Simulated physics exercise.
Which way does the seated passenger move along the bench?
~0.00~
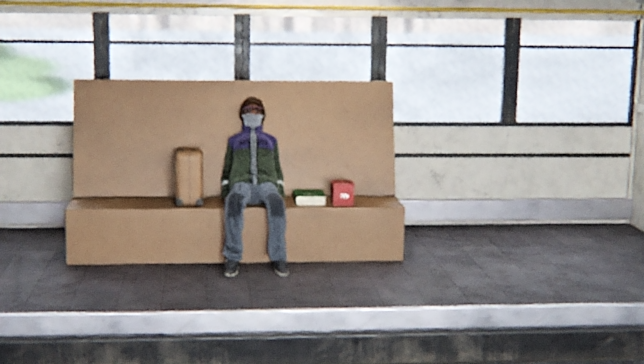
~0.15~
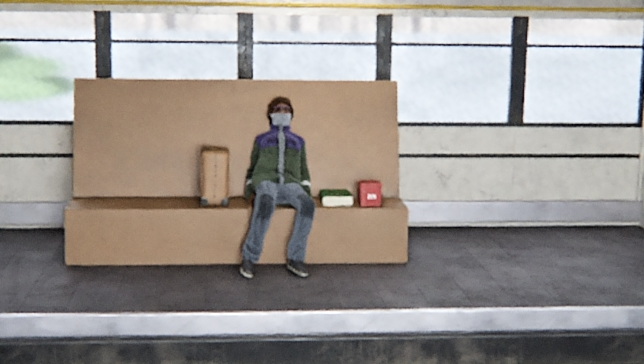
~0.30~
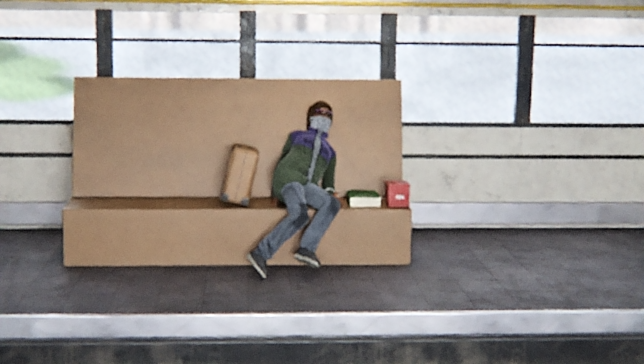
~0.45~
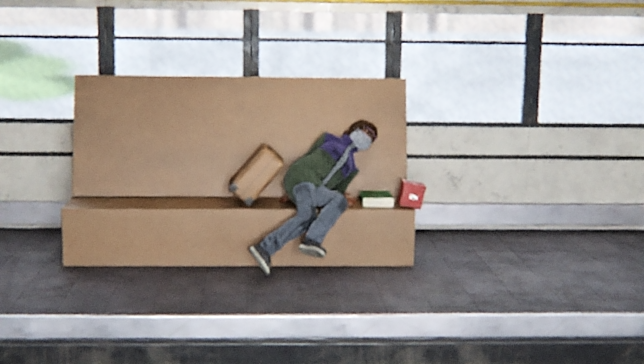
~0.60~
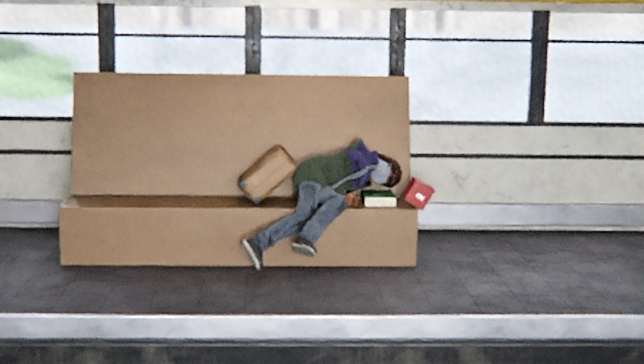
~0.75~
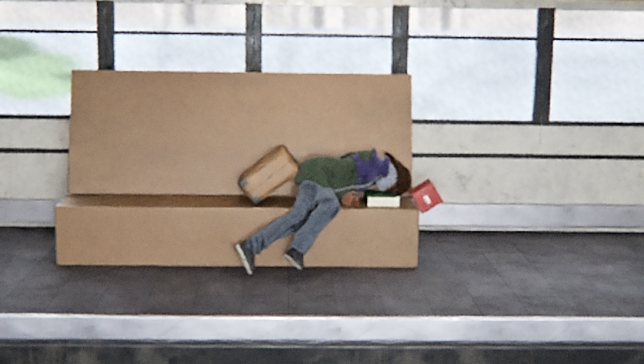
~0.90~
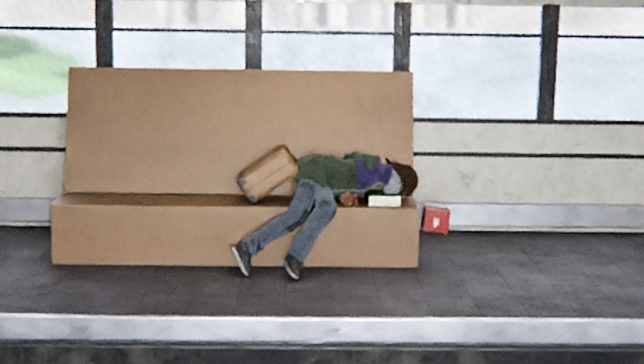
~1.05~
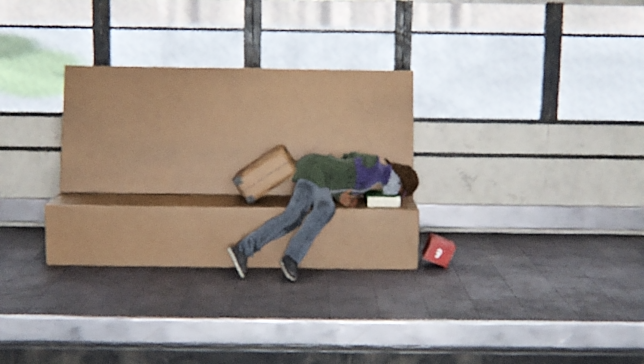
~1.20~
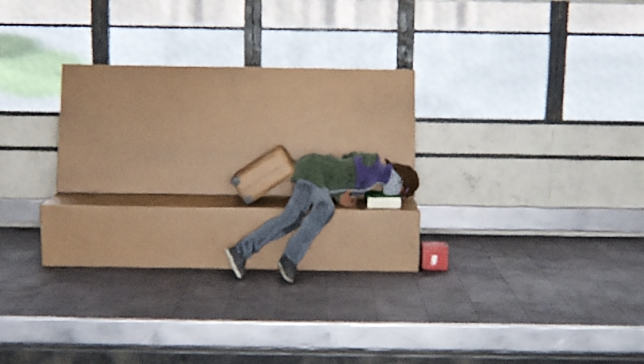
The passenger moves to the right, sliding along the seat and toppling over toward that side.
